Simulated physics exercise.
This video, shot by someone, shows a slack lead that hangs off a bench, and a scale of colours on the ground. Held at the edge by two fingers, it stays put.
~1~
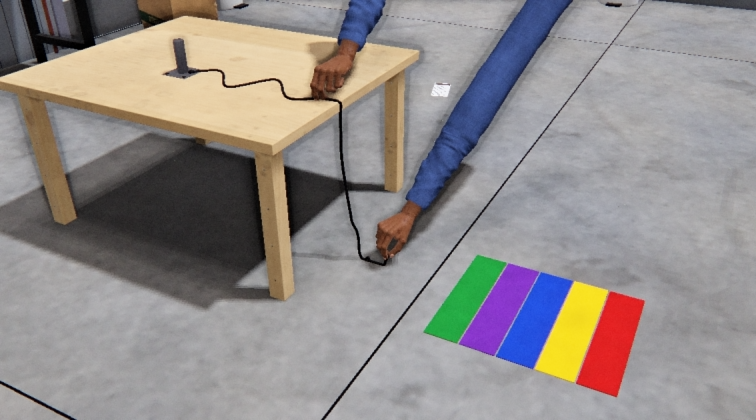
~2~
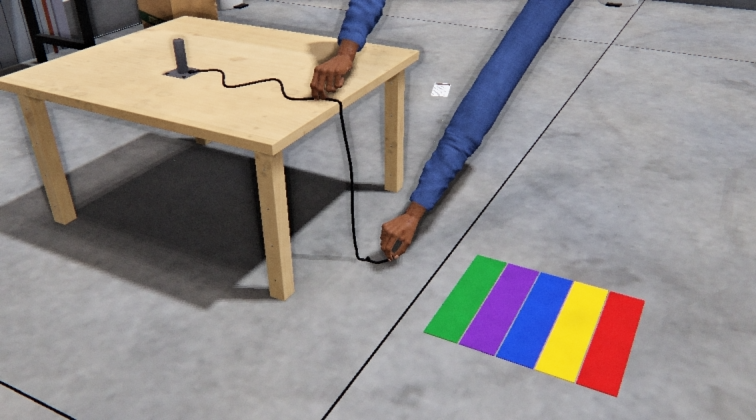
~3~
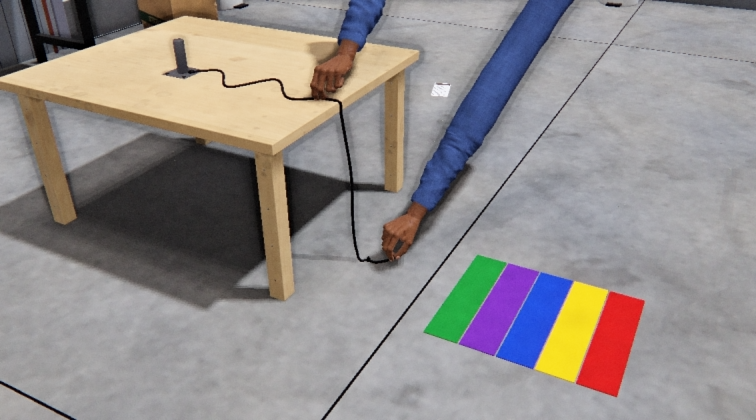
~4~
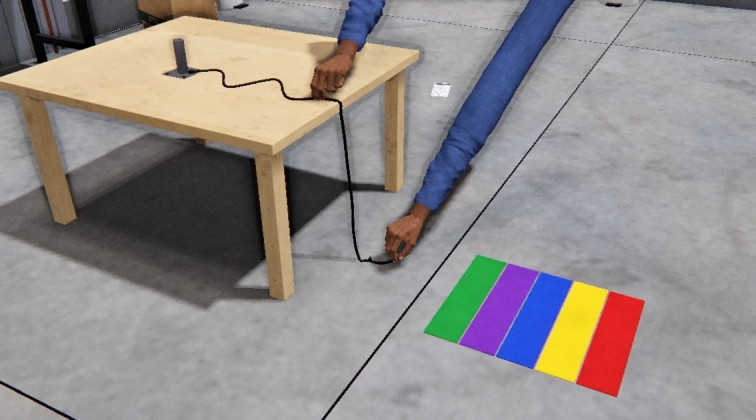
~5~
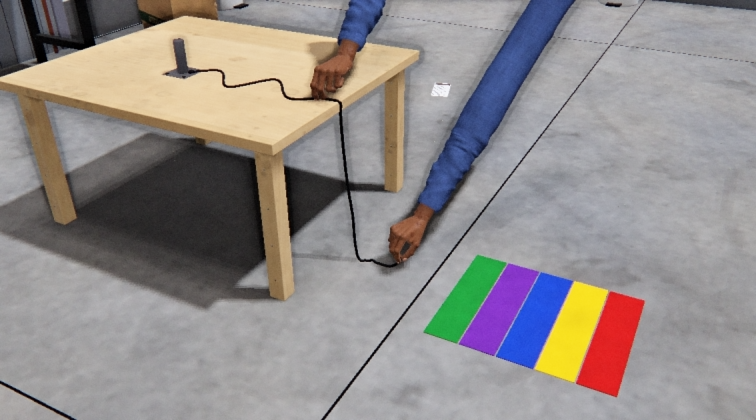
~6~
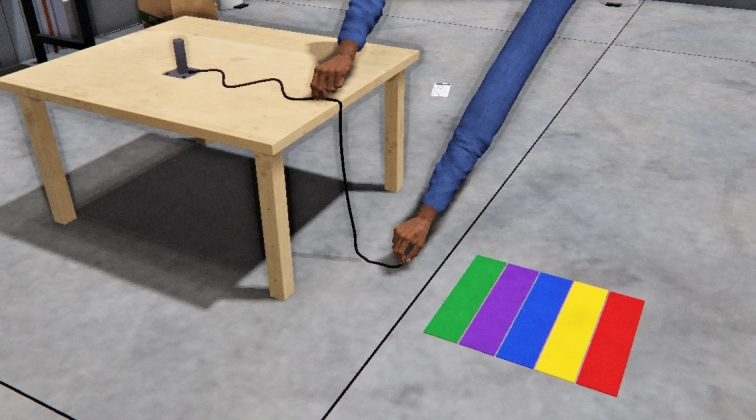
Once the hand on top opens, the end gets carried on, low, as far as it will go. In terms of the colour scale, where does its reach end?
At yellow.
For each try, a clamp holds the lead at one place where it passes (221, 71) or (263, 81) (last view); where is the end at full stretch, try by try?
I'd put it around (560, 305) the first time and around (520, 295) the second.
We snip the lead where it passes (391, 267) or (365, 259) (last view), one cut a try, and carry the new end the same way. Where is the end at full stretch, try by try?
First try: Near (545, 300). Second try: Near (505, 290).
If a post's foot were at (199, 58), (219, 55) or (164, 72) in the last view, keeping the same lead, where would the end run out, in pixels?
One per try, in order: (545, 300), (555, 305), (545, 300).
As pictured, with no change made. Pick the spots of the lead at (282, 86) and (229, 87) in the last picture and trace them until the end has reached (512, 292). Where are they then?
First mark (315, 97), second mark (257, 85).
Early on, end near (512, 292); over purple.
Midway, end near (551, 304); over blue.
At the end of the slack, end near (575, 310); over yellow. It gets as far as the yellow strip.
